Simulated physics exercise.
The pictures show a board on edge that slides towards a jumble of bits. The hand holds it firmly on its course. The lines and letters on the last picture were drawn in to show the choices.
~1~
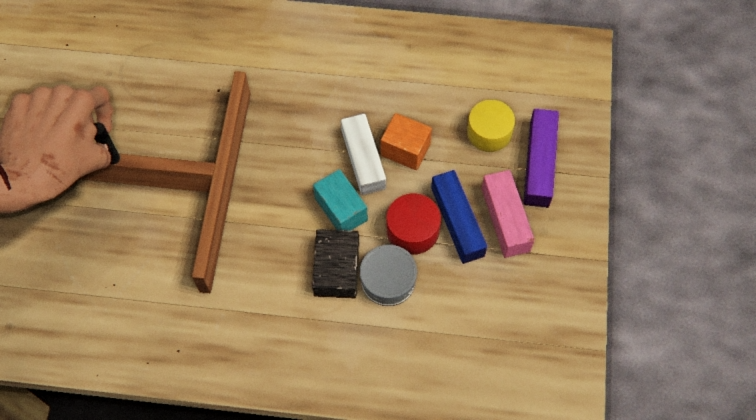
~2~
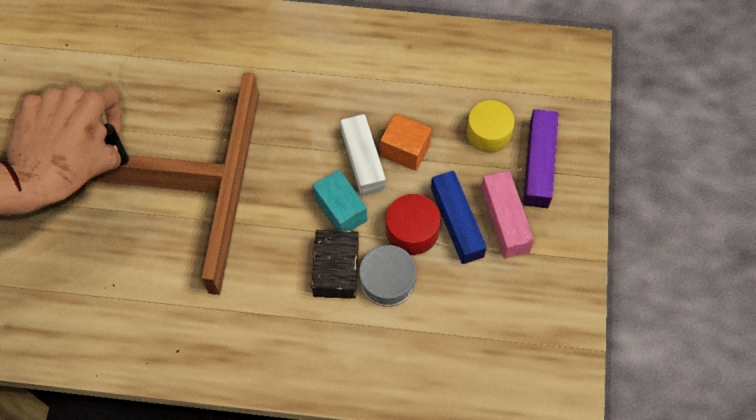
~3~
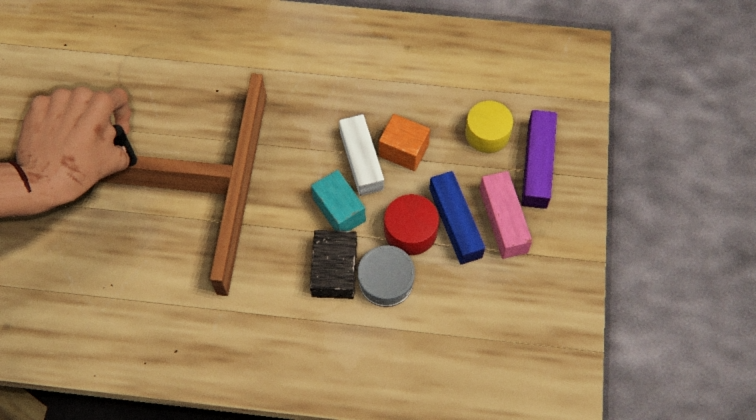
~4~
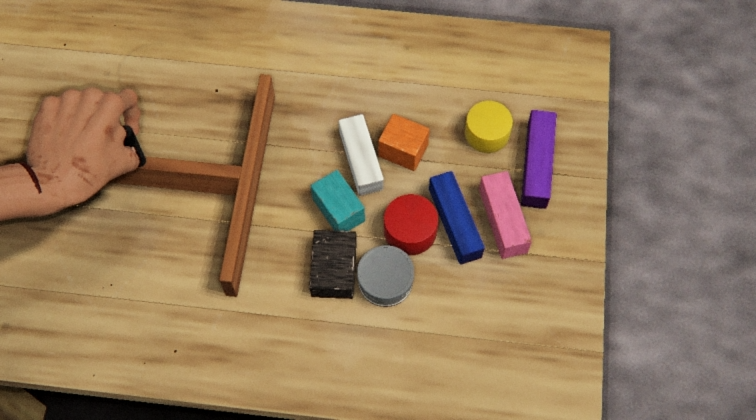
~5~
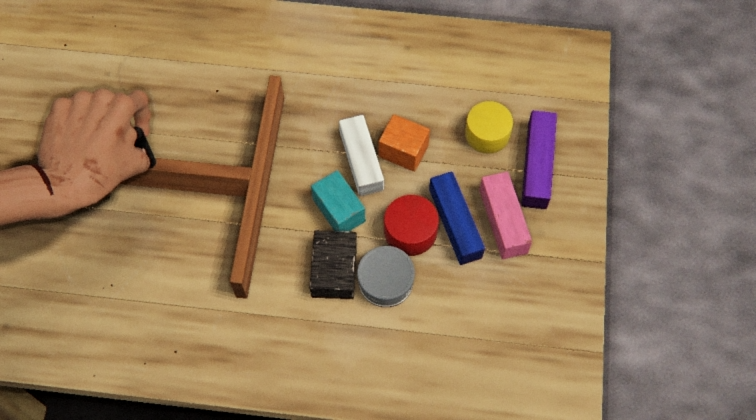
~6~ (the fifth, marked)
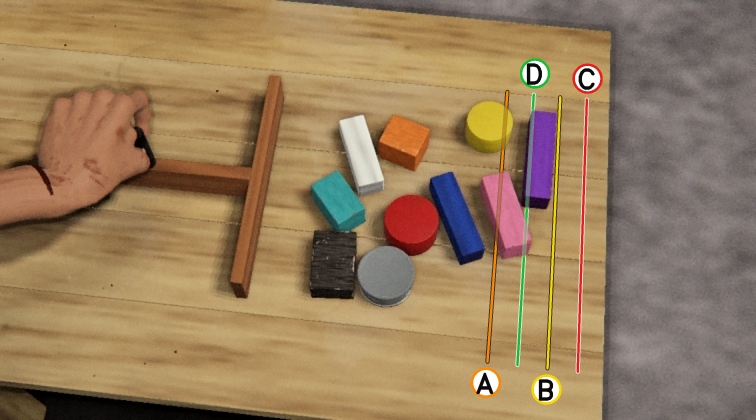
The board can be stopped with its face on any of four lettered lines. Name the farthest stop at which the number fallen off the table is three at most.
Up to line D.
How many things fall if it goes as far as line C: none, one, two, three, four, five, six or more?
By then, six or more.
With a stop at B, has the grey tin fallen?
Yes.
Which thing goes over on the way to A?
It is the purple stick.
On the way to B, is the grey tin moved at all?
Yes.
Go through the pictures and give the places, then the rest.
In the first frame, pink bar (508, 214); yellow tin (491, 126); purple stick (542, 158).
In the second frame, board (229, 171); turquoise block (340, 203).
In the third frame, board (238, 172); black block (334, 264).
In the fourth frame, board (247, 172); grey tin (386, 276).
In the fifth frame, board (256, 174); orange block (404, 143); pink bar (505, 215); yellow tin (489, 127).
On the copy, A at (498, 218); B at (554, 224); C at (583, 227); D at (526, 221).
On D. First, board (353, 184); grey tin (420, 281); black block (372, 270).
Then, board (452, 194); purple stick (584, 148); pink bar (566, 203).
Finally, board (526, 202); pink bar over the edge; purple stick over the edge; two fallen.
By contrast, A is within the limit but short; B drops five; C drops six.
